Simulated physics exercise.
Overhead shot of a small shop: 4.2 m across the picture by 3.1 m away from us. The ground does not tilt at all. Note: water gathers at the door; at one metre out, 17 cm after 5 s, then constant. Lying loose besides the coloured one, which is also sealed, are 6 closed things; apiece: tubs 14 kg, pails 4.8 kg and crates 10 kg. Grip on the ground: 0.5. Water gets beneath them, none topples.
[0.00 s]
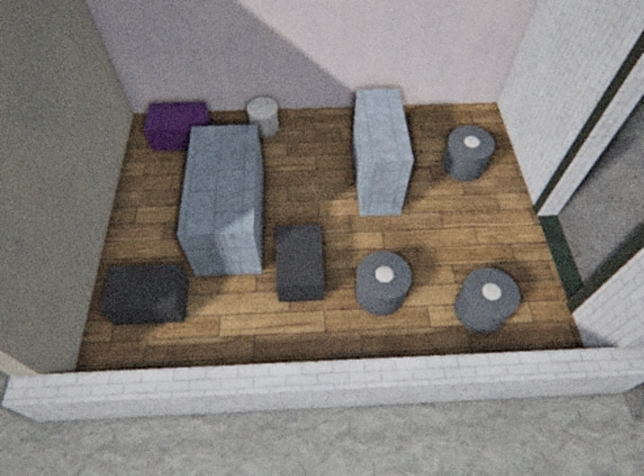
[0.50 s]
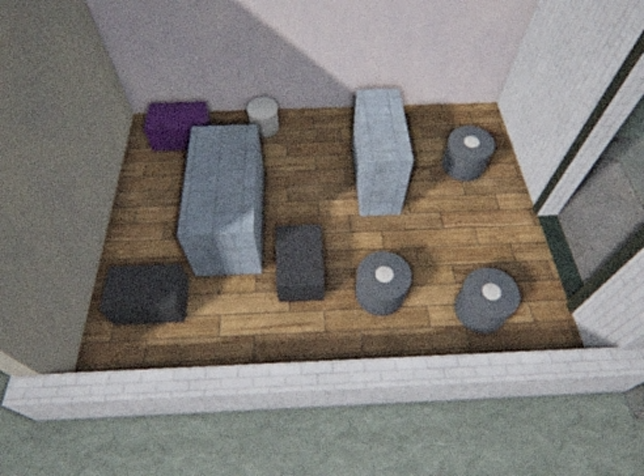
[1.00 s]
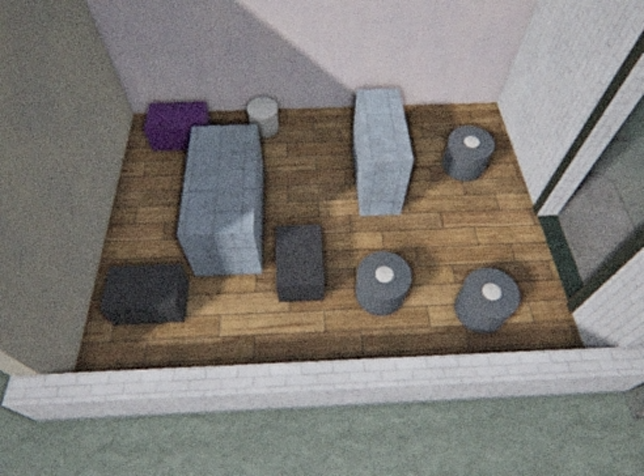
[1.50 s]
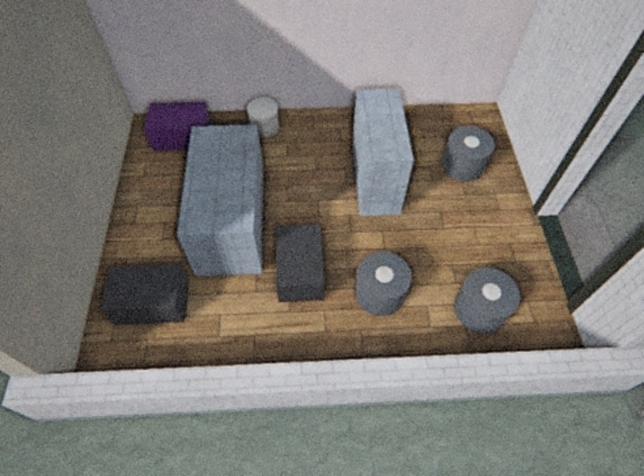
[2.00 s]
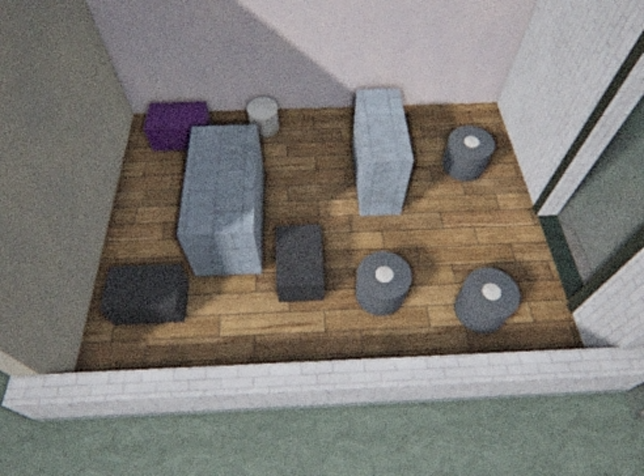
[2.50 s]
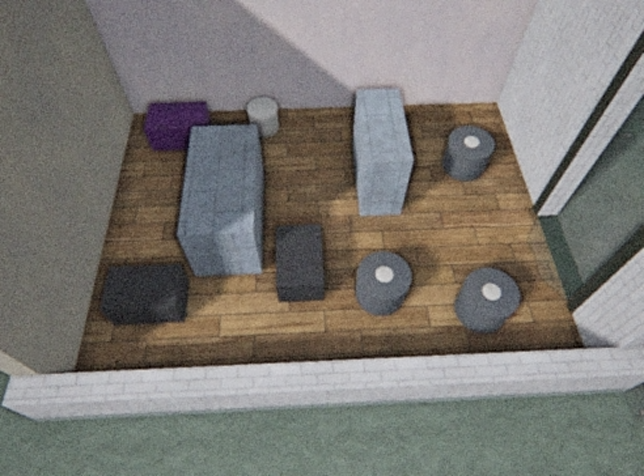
Greenish water spreads over the grey ground in front of a small shop, then outside the doorway on the right, while the purple crate, dark boxes and round pails inside stay still on the wooden floor.
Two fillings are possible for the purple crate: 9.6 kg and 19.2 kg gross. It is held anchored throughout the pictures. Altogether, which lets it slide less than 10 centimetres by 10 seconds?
The lower figure is adequate.
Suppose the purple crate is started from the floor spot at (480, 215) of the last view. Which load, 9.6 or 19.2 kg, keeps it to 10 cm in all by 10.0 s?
Just the heavier works.
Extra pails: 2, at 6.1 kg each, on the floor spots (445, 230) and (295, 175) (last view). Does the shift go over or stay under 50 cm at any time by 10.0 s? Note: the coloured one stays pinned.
Taking them in order, the first is beyond the line and the second is inside the line.
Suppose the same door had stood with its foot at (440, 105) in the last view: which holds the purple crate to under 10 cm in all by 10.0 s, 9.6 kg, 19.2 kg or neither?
There even the lighter works.
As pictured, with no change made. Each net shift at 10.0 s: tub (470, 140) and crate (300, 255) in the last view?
They've ended up 0 cm and 120 cm away, in that order.
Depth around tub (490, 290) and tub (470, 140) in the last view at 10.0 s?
About 7 and 3 cm.
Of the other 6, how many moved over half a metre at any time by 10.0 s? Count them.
By my tally, 1.
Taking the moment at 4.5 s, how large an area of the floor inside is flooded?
Some 3.0 m2 of it.
After 3.5 s the purple crate would be 0 cm from its start with 9.6 kg and 0 cm from its start with 19.2 kg; 0 cm of water round it then.
After 4.5 s the purple crate would be 0 cm from its start with 9.6 kg and 0 cm from its start with 19.2 kg; 0 cm of water round it then.
After 7.0 s the purple crate would be 0 cm from its start with 9.6 kg and 0 cm from its start with 19.2 kg; 0 cm of water round it then.
After 10.0 s the purple crate would be 0 cm from its start with 9.6 kg and 0 cm from its start with 19.2 kg; 2 cm of water round it then.
